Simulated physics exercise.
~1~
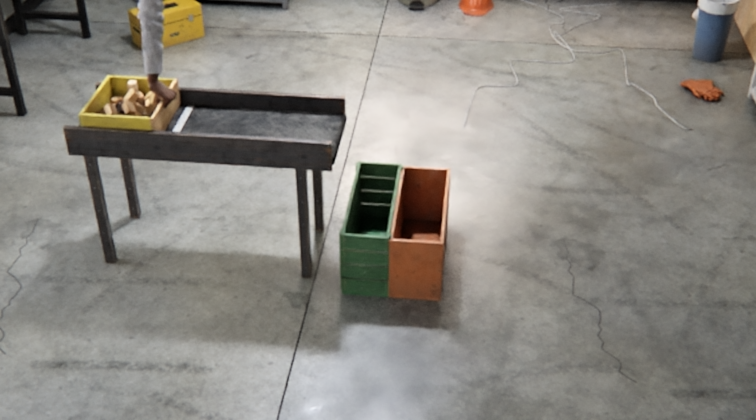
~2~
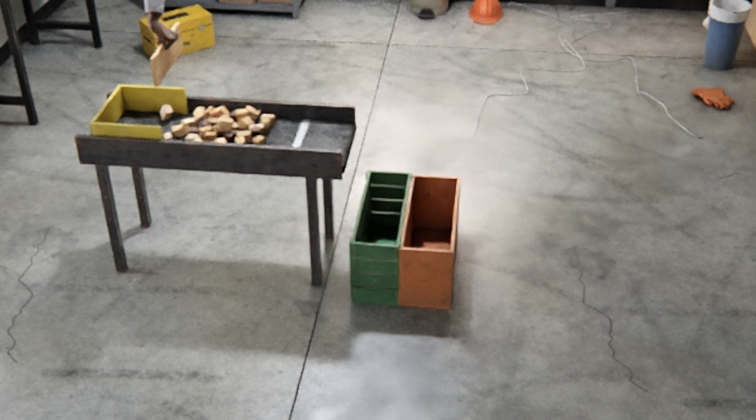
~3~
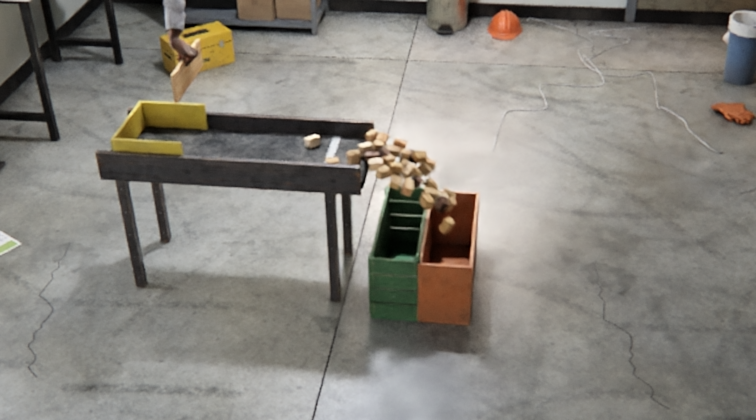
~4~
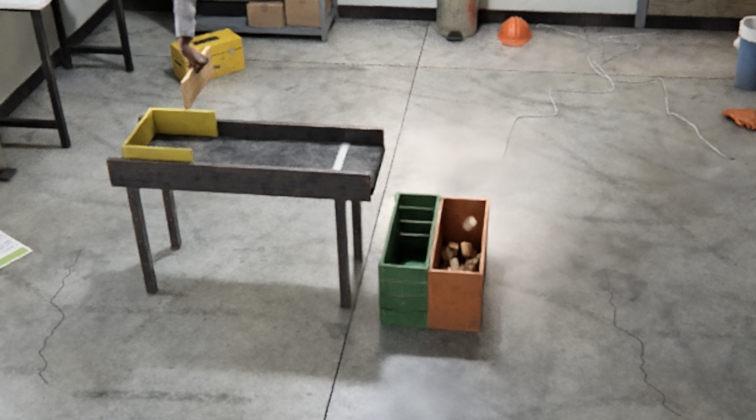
In the video, a gloved hand lifts a wooden gate from a yellow pen on a dark belt table, and the wooden blocks inside travel right, spill off the end, pass over the green box and drop into the orange box, leaving the belt empty.
